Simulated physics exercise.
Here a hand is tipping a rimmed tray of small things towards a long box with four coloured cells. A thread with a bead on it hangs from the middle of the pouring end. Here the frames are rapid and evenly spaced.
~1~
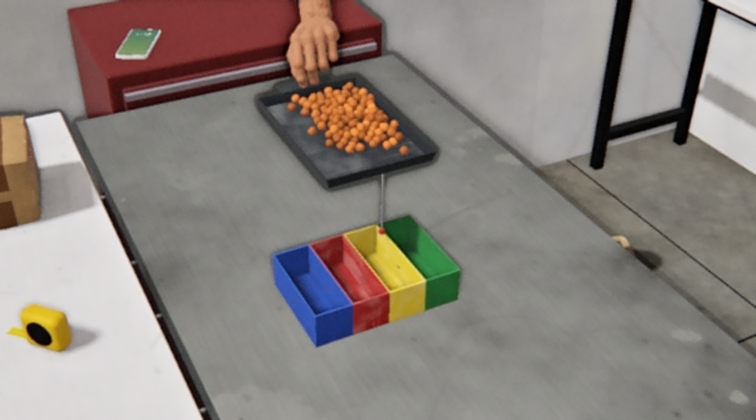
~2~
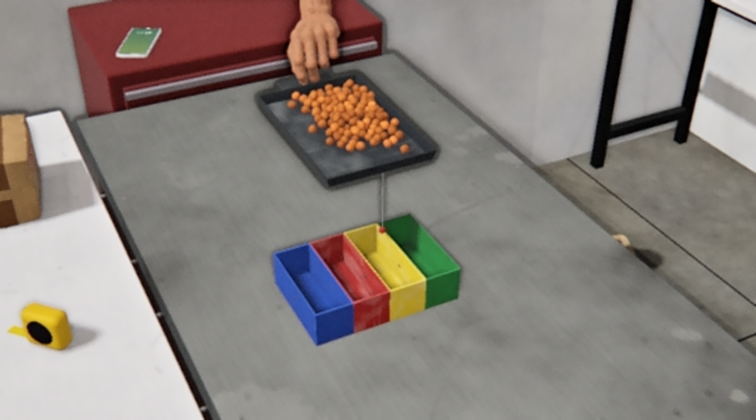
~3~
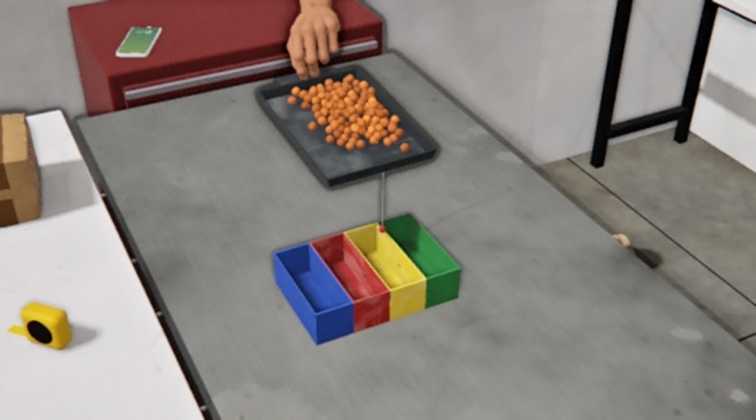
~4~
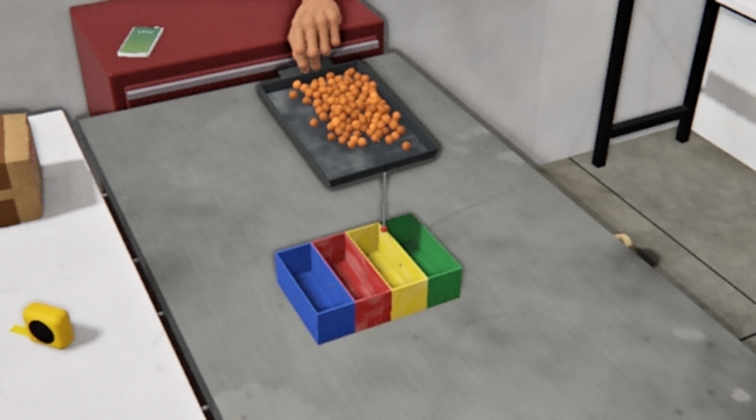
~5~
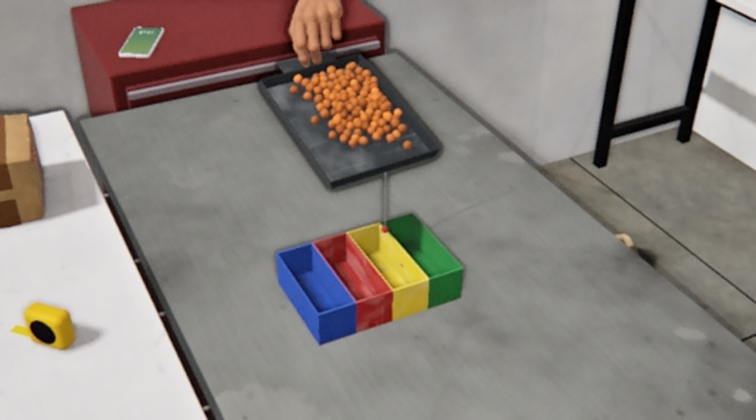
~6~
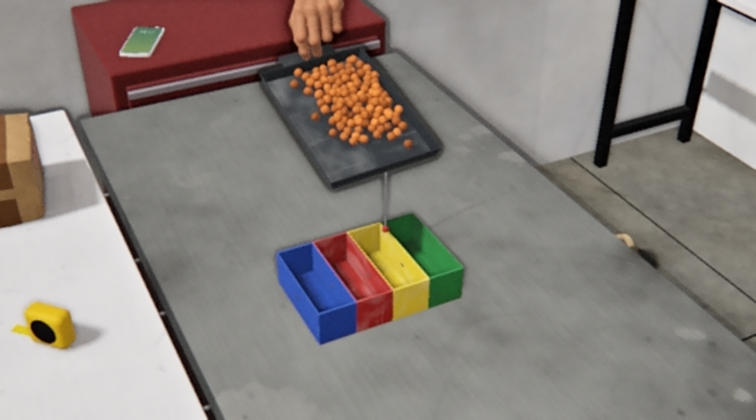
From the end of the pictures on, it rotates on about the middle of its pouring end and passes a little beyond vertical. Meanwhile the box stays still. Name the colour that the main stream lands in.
Red.
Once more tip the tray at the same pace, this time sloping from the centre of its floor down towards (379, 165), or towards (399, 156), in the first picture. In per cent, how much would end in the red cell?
The first gives 10 %, the second 0 %.
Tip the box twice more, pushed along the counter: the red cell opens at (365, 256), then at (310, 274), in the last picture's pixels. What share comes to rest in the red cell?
Trial 1 around 30 percent, trial 2 around 20 percent.
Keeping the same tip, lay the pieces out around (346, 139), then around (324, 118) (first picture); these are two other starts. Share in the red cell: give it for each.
It's 50 percent the first time and 60 percent the second.
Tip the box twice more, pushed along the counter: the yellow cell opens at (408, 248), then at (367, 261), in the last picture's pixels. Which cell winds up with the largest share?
Blue first, the cell in red second.
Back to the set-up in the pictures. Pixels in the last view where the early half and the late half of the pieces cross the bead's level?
First roughly (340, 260), then roughly (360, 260).
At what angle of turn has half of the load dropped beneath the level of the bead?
Angle: Close to 105°.
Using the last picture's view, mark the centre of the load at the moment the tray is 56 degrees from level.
Mark it at roughly (361, 145) in the final frame.
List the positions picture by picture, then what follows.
The first picture shows corners of the pouring end (329, 178) and (432, 150), level; middle of the load (352, 116), coated peanuts; bead on its thread (382, 231); blue cell (334, 323); red cell (371, 310); yellow cell (407, 299); green cell (442, 287).
The second picture shows corners of the pouring end (329, 177) and (433, 149), level; middle of the load (352, 114).
The third picture shows corners of the pouring end (329, 177) and (433, 148), tipped barely, lowest at the left corner; middle of the load (352, 111).
The fourth picture shows corners of the pouring end (331, 178) and (434, 147), tipped a little, lowest at the left corner; middle of the load (354, 106).
The fifth picture shows corners of the pouring end (332, 179) and (436, 147), tipped a little, lowest at the left corner; middle of the load (355, 103).
The sixth picture shows corners of the pouring end (333, 180) and (436, 147), tipped a little, lowest at the left corner; middle of the load (355, 99); blue cell (338, 320); red cell (375, 308); yellow cell (411, 296); green cell (445, 285).
Just after the last frame, tray tipped steeply; almost all on the tray; just a few in the blue cell; just a few in the red cell; just a few falling or outside the box.
A moment on, tray tipped right over; the larger part on the tray; about a tenth in the red cell; just a few in the blue cell; just a few in the yellow cell; just a few in the green cell; just a few falling or outside the box.
Further on, tray tipped past a quarter turn; roughly half in the red cell; roughly a quarter in the blue cell; roughly a quarter in the yellow cell; about a tenth in the green cell; just a few falling or outside the box.
When it is over, tray tipped past a quarter turn; roughly half in the red cell; roughly a quarter in the blue cell; roughly a quarter in the yellow cell; about a tenth in the green cell; just a few outside the box.
